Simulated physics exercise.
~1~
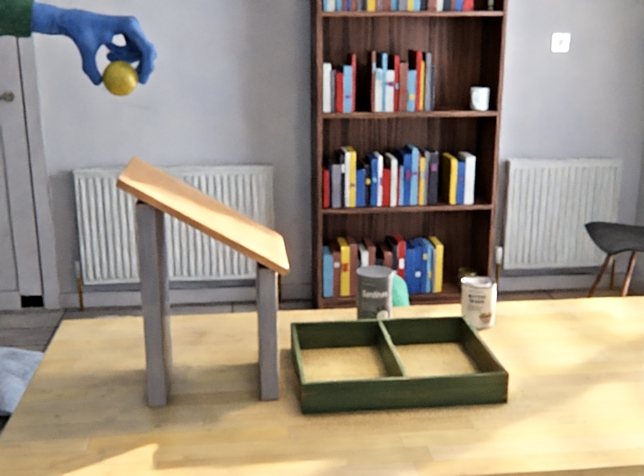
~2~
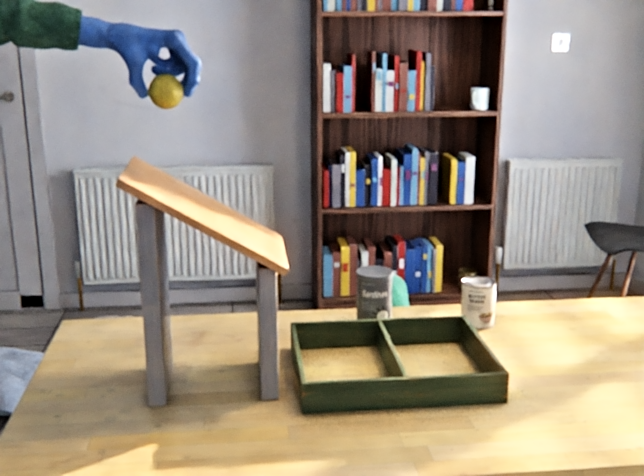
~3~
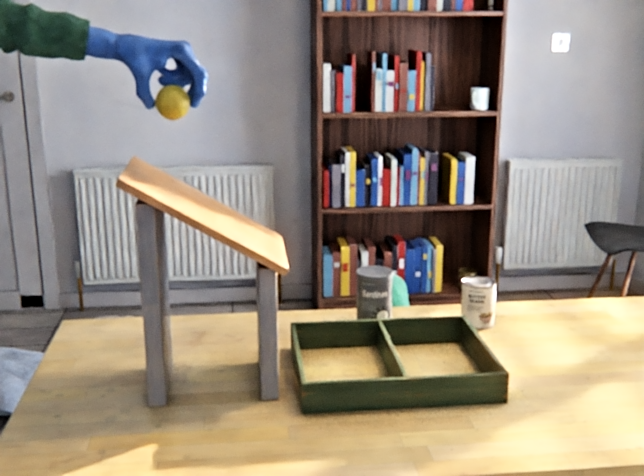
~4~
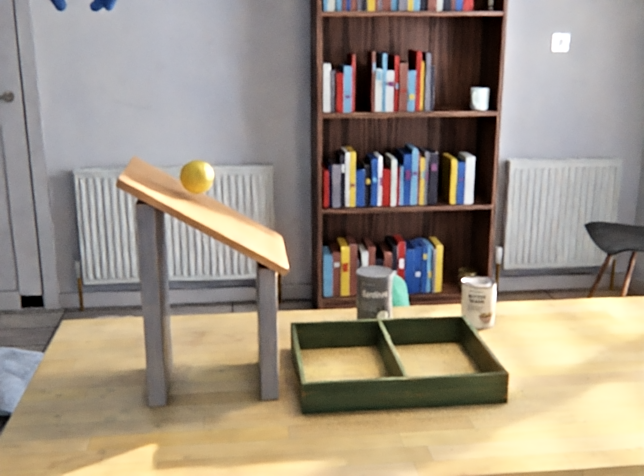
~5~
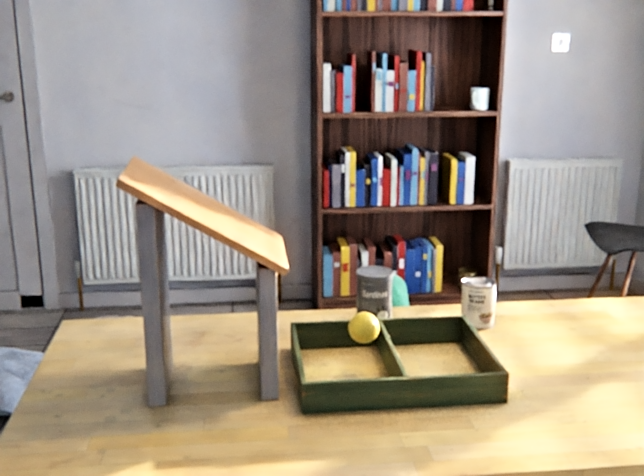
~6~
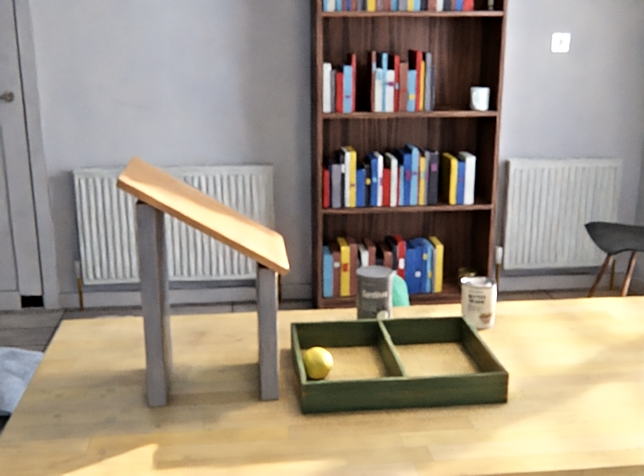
Blue-gloved hand releasing a yellow lemon above a sloping board, the lemon travelling down right and settling in a green tray's nearer bay.
